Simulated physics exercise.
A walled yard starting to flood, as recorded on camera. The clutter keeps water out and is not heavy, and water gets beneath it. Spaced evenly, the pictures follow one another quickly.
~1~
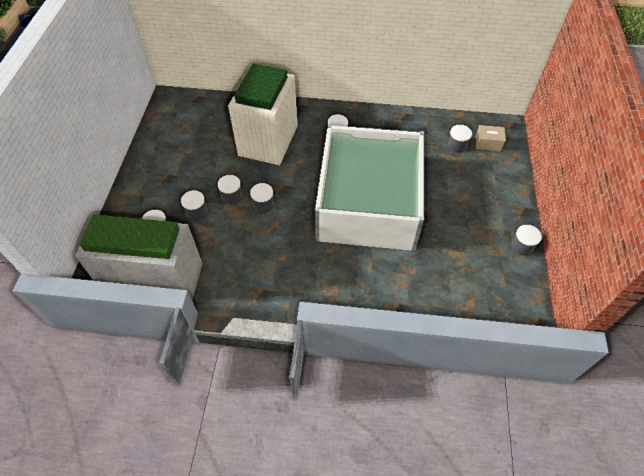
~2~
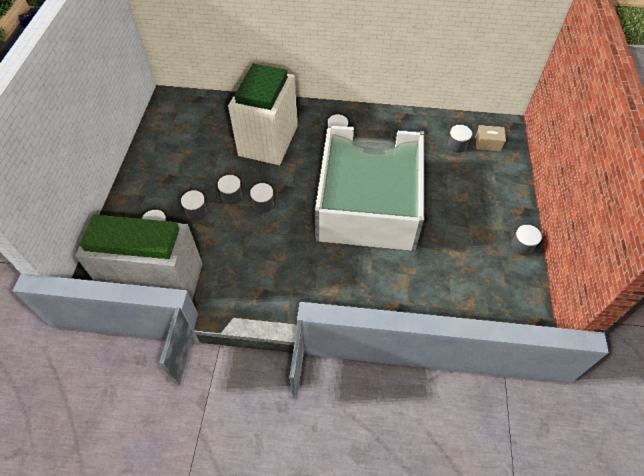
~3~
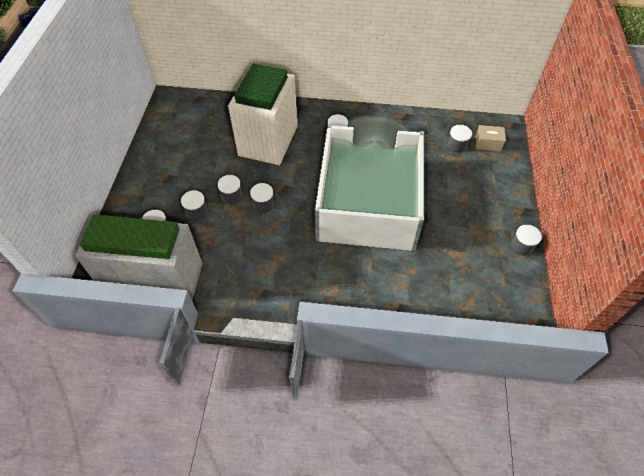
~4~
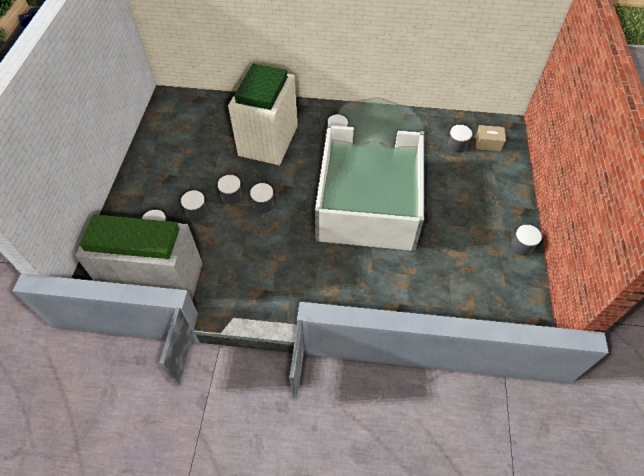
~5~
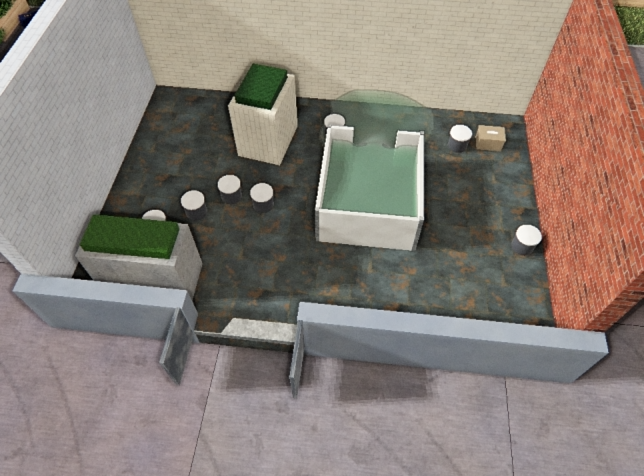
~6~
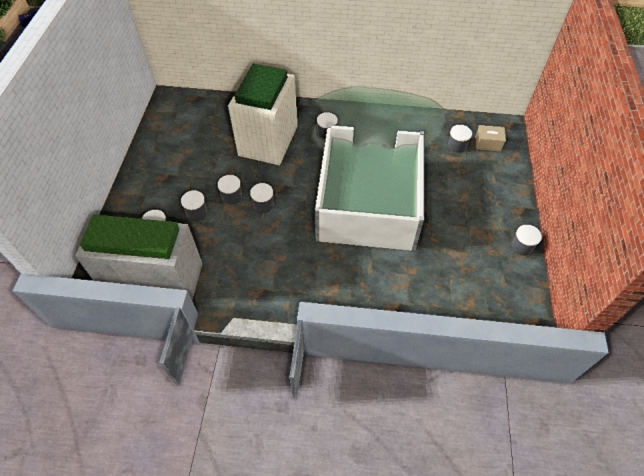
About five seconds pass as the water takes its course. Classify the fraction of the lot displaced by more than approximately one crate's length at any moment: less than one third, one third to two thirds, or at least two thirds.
The fraction is one third to two thirds.
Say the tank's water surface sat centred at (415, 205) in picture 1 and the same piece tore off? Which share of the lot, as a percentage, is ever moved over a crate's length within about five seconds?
About 50 %.
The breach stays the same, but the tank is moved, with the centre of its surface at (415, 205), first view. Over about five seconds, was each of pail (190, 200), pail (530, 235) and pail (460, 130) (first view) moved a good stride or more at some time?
First never went far, then displaced far, then displaced far.
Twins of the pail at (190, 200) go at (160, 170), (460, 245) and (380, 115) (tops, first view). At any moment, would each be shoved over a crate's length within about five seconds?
Each in turn: Stays in place, stays in place, pushed clear.
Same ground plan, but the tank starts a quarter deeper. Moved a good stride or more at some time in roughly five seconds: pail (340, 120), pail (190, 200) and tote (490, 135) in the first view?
Result by item: Covered it; didn't cover it; covered it.
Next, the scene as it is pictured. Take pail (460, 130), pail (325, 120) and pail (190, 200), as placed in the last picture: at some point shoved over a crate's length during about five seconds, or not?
Note, listed order - never went far / moved a long way / never went far.
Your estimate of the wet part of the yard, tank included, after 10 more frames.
By my count it's near 35 in a hundred.
A moment on, 0 of 8 are well off their spots; 0 afloat.
Next, 1 of 8 are well off their spots; 0 afloat.
Later, 3 of 8 are well off their spots; 0 afloat.
In the end, 3 of 8 are well off their spots, and 3 have been at some point; 1 afloat.
